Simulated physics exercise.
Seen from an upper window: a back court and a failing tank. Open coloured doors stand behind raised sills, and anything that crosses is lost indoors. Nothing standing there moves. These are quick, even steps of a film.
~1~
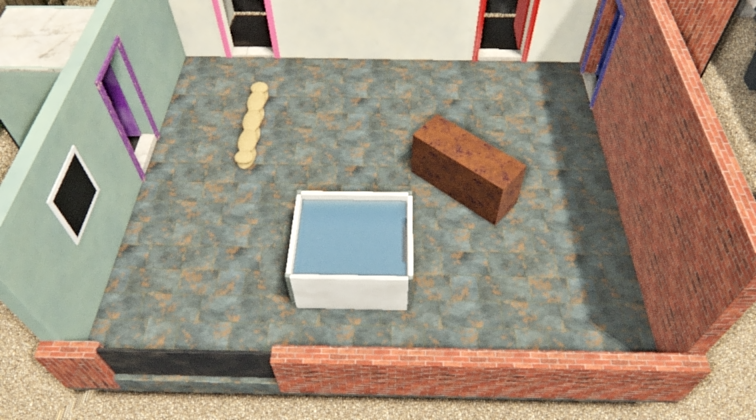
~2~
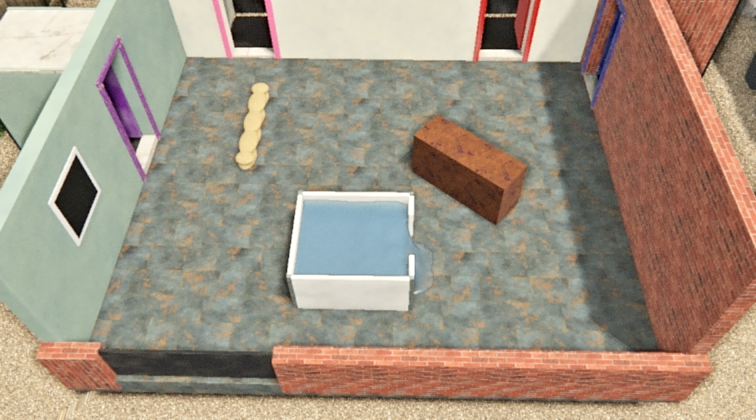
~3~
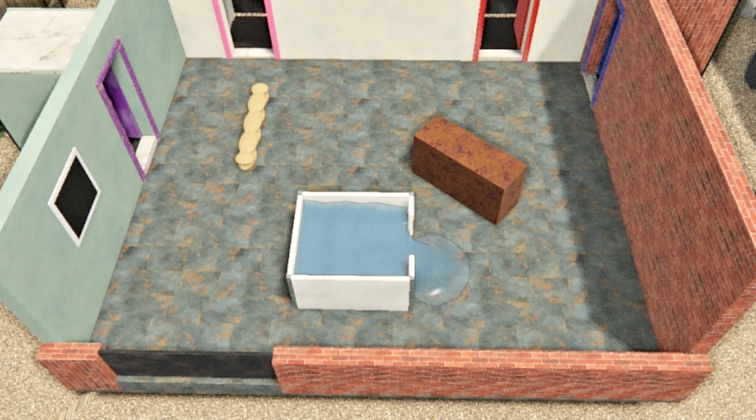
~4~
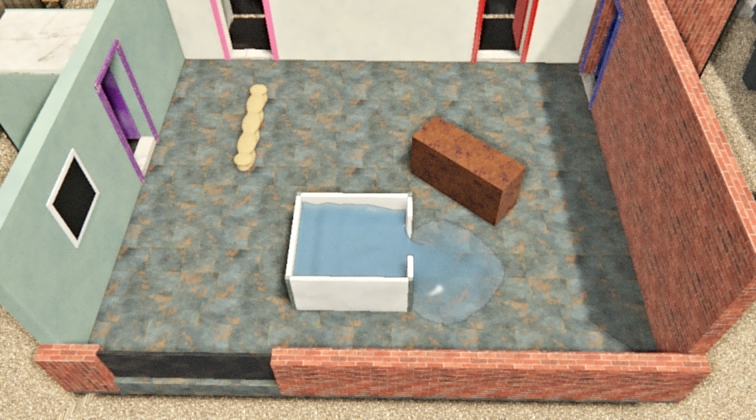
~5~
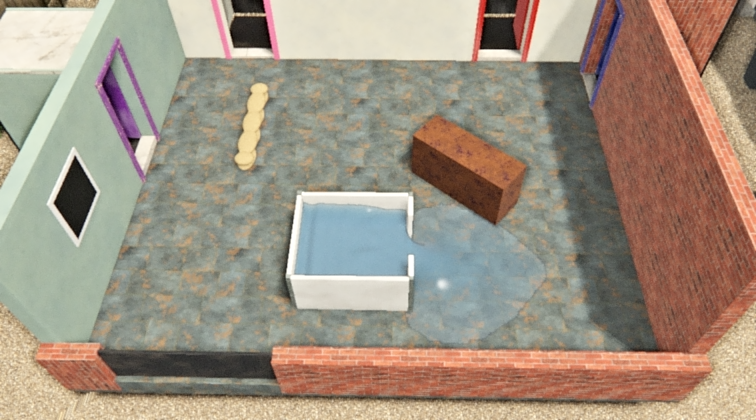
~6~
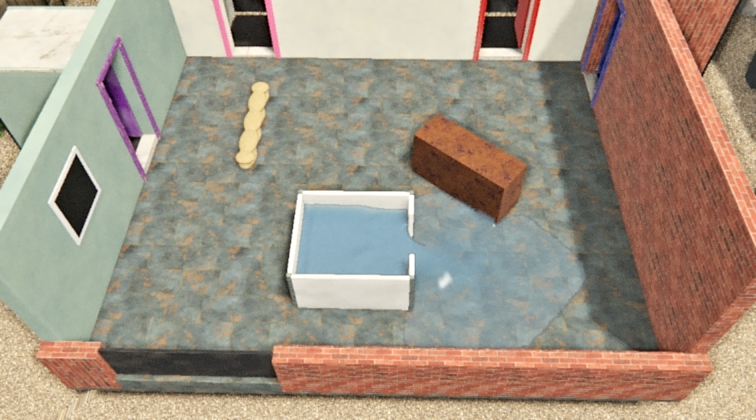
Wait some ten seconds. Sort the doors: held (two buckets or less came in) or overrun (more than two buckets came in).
Sorted: Purple door held, pink door held, red door held, blue door overrun.
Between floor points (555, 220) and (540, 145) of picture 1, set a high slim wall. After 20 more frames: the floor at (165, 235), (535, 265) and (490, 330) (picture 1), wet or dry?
Taking the points in the order given, they are high and dry, inundated and inundated.
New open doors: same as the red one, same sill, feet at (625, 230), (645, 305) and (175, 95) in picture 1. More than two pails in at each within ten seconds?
The three doors, in turn: Is beyond it, is beyond it, is short of it.
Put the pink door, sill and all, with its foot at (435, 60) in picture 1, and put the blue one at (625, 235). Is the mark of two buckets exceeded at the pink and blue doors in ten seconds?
What happens next: The pink one falls below the limit, and the blue one overflows.
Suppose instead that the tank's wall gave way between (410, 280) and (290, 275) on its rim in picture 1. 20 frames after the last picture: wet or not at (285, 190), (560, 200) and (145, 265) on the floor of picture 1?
Unwetted, submerged, submerged.
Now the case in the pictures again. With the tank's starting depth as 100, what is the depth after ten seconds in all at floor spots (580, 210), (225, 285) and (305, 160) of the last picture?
About 8, 2, 2 %.
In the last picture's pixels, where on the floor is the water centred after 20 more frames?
Close to pixel (488, 259).
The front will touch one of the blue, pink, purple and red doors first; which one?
I choose the blue one.
A moment on, water covers 20 % of the floor; the purple door not reached, the pink door not reached, the red door not reached, the blue door not reached.
Next, water covers 25 % of the floor; the purple door not reached, the pink door not reached, the red door not reached, the blue door not reached.
Then, water covers 35 % of the floor; the purple door not reached, the pink door not reached, the red door not reached, the blue door wet at the sill, nothing in.
Later, water covers 45 % of the floor; the purple door not reached, the pink door not reached, the red door wet at the sill, nothing in, the blue door under two buckets in.
In the end, water covers 70 % of the floor; the purple door not reached, the pink door wet at the sill, nothing in, the red door wet at the sill, nothing in, the blue door over two buckets in.
